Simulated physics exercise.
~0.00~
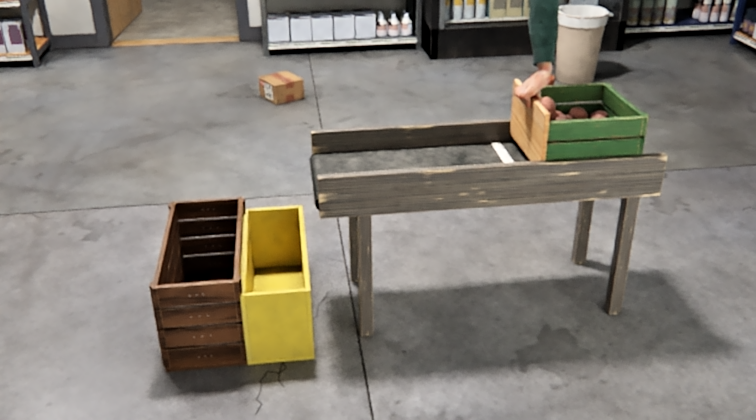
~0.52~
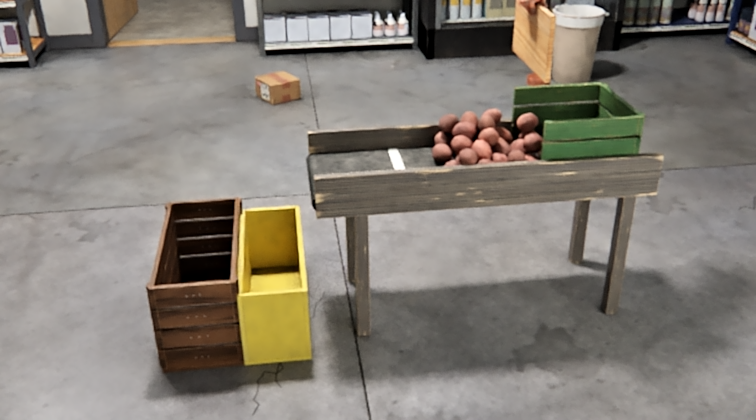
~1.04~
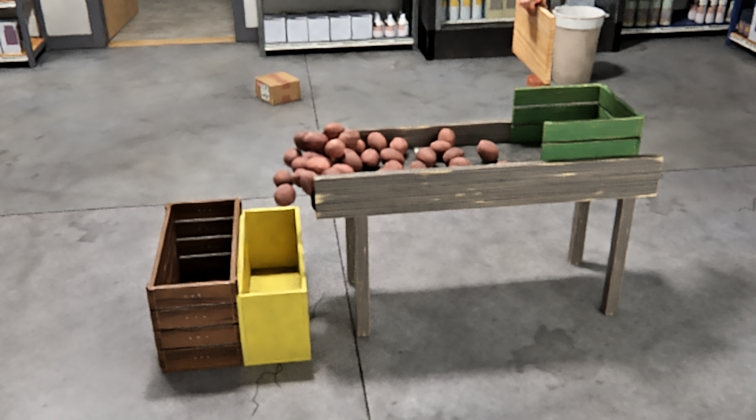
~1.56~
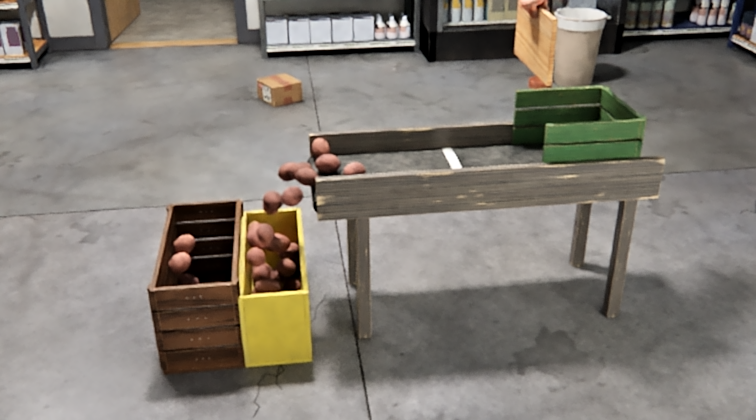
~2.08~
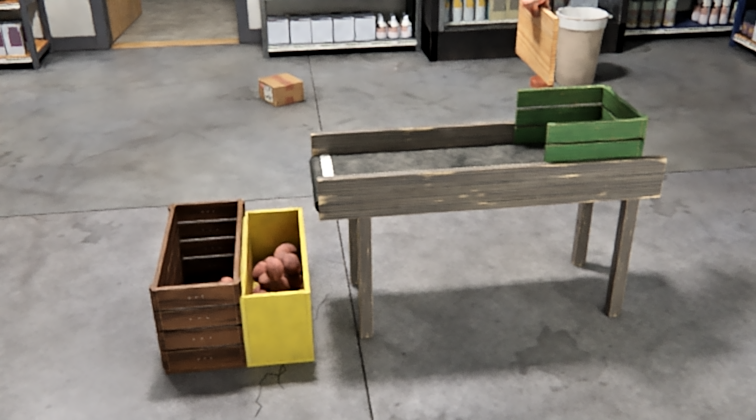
A hand lifts a gate and a belt carries potatoes left, mostly into a yellow tote.
